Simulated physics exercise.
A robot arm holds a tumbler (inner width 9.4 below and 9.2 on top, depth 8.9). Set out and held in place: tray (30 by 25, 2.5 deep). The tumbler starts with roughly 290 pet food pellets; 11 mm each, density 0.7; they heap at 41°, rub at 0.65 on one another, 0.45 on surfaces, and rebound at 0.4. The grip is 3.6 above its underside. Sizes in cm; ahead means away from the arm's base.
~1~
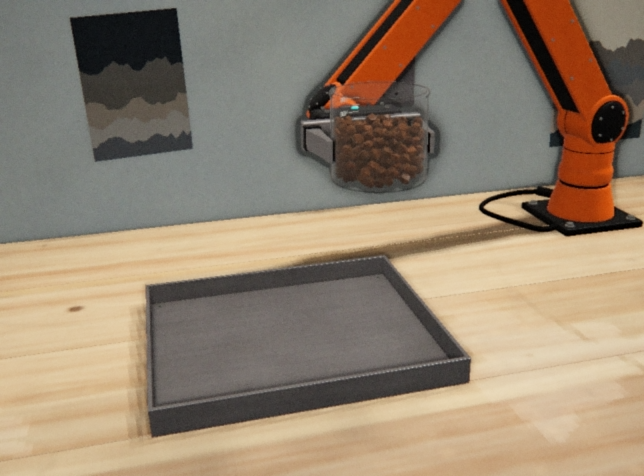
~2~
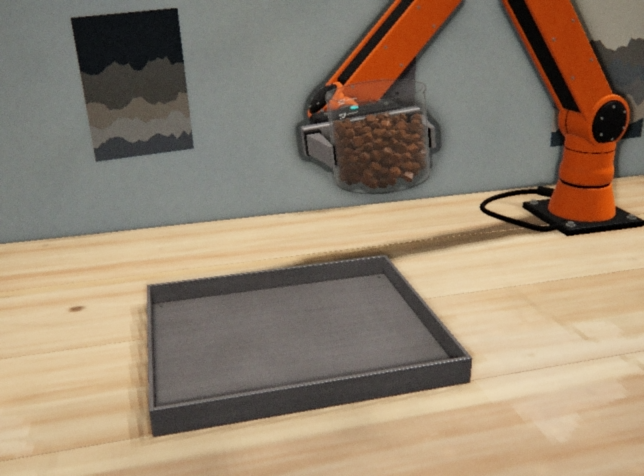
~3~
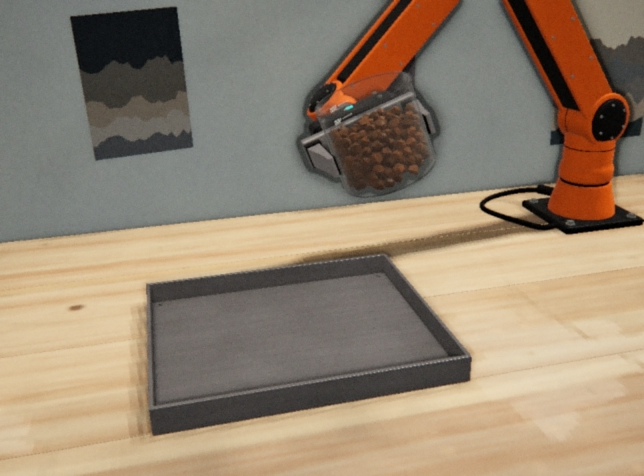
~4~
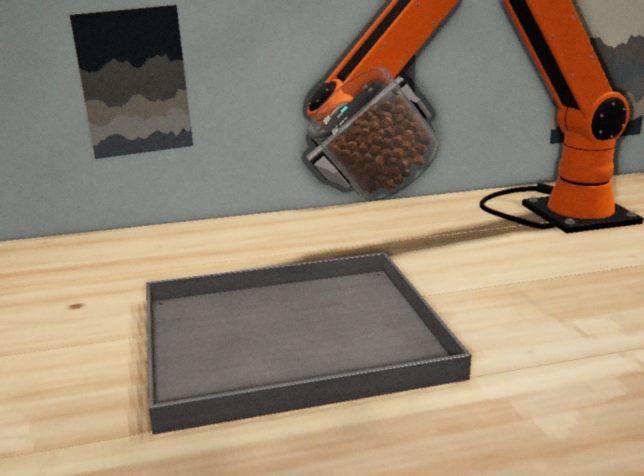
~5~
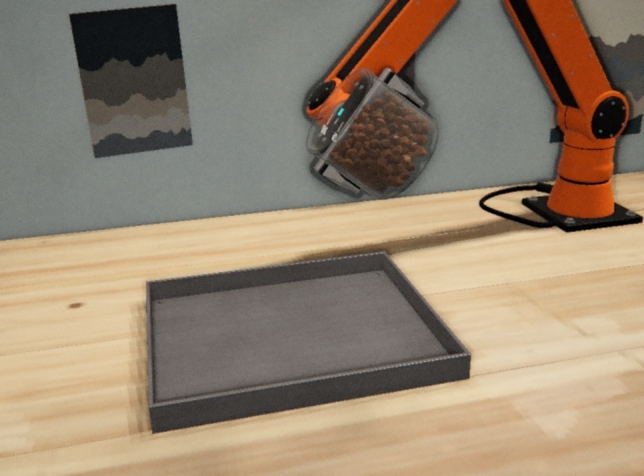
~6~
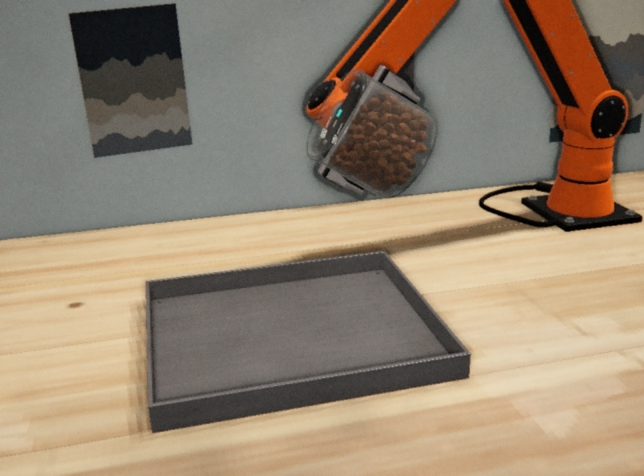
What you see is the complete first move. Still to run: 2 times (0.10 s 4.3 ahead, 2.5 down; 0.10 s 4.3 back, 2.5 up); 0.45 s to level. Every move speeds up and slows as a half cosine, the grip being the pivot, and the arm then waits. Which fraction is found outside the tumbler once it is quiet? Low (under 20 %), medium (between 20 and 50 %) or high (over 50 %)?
Share outside the tumbler: Low (under 20 %).
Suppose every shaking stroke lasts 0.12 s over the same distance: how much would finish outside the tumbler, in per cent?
In that case some 5 per cent.
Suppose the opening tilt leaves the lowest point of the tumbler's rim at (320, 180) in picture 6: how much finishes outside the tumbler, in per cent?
About 40 per cent.
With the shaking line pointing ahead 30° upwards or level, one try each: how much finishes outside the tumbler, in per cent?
About 55 and 30 per cent.
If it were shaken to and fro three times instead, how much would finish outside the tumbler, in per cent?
Then about 15 per cent.
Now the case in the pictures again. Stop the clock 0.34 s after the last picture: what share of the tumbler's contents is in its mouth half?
About 45 per cent.
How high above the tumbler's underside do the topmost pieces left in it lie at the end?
Roughly 8.5 cm.
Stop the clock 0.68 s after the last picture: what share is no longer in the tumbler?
Some 10 per cent.
Then, 0.34 s later, tilted 57° forward, highest piece 23 above the table; 278 in the tumbler, 7 in the tray, 6 in flight or on a rim.
Then, 0.68 s later, tilted 18° forward, highest piece 25 above the table; 259 in the tumbler, 29 in the tray, 2 on the table or floor, 1 in flight or on a rim.
Then, 1.05 s later, level, highest piece 26 above the table; 259 in the tumbler, 30 in the tray, 2 on the table or floor.
Then, 2.10 s later, level, highest piece 26 above the table; 259 in the tumbler, 30 in the tray, 2 on the table or floor.
At rest, 259 in the tumbler, 30 in the tray, 2 on the table or floor. That is 11 % outside the tumbler.
